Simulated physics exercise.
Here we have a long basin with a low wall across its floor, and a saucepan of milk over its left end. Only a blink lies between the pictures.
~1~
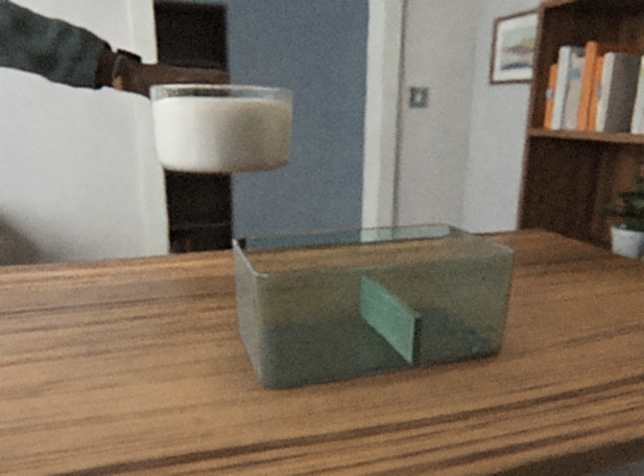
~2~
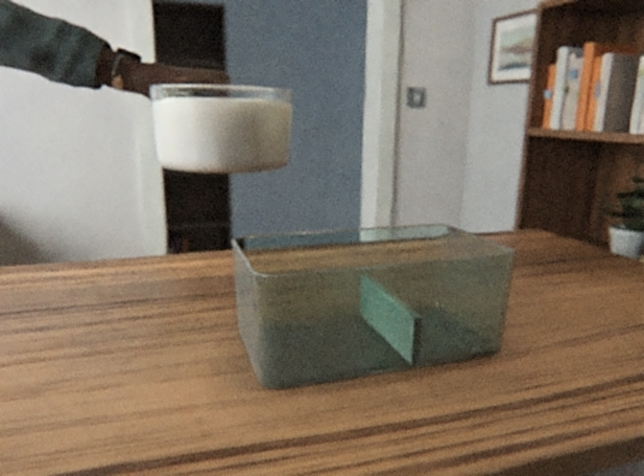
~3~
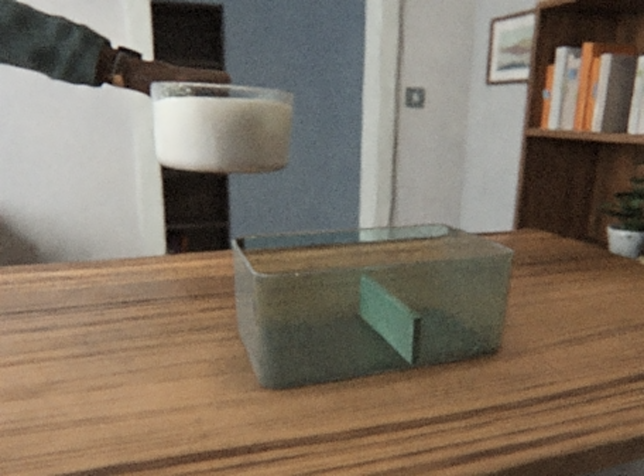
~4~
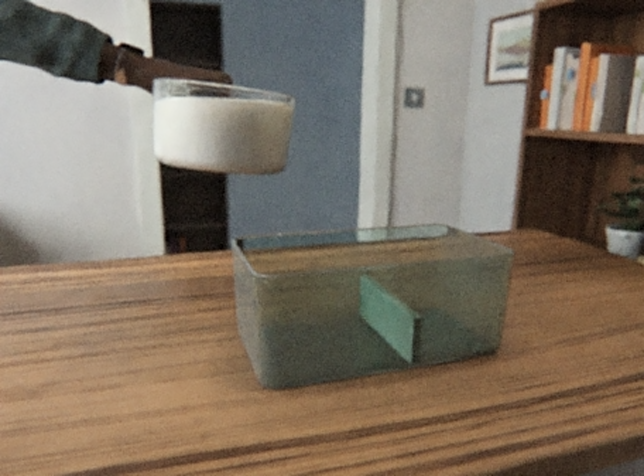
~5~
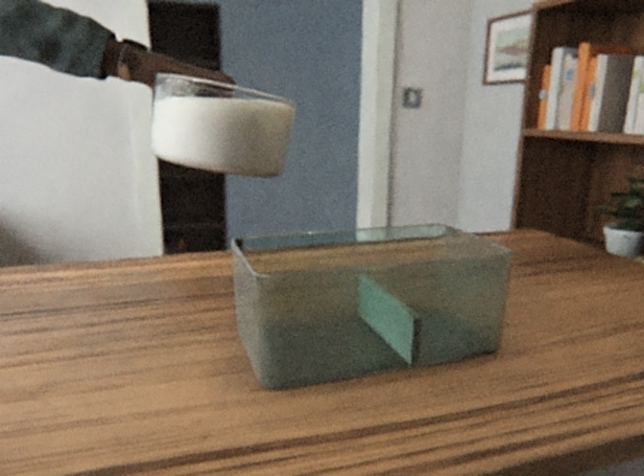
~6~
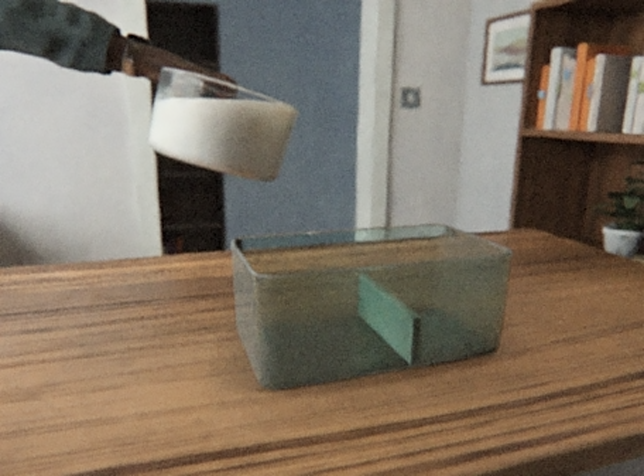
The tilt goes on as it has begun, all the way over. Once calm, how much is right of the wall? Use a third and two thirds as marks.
The share right of the wall is not even a third.
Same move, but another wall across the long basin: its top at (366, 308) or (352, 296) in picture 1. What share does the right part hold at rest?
In turn 25 and 40 in a hundred.
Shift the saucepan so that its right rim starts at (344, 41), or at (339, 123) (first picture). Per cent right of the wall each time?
First some 65, then 40 per cent.
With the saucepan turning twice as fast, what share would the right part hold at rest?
Close to 10 per cent.
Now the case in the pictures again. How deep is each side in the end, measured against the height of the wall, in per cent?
Left: 60 %. Right: 0 %.
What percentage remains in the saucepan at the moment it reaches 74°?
About 45 per cent.
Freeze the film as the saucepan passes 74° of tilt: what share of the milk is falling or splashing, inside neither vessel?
Roughly 35 in a hundred.
A moment on, the tilt is 74° and 47 per cent is still to pour, 20 is left of the wall and 0 right of it.
Next, the tilt is 106° and 7 per cent is still to pour, 84 is left of the wall and 1 right of it.
Then the tilt is 110° and 0 per cent is still to pour, 97 is left of the wall and 2 right of it.
Later the tilt is 110° and 0 per cent is still to pour, 98 is left of the wall and 2 right of it.
Finally, 98 per cent lies left of the wall, 2 right of it and 0 outside.
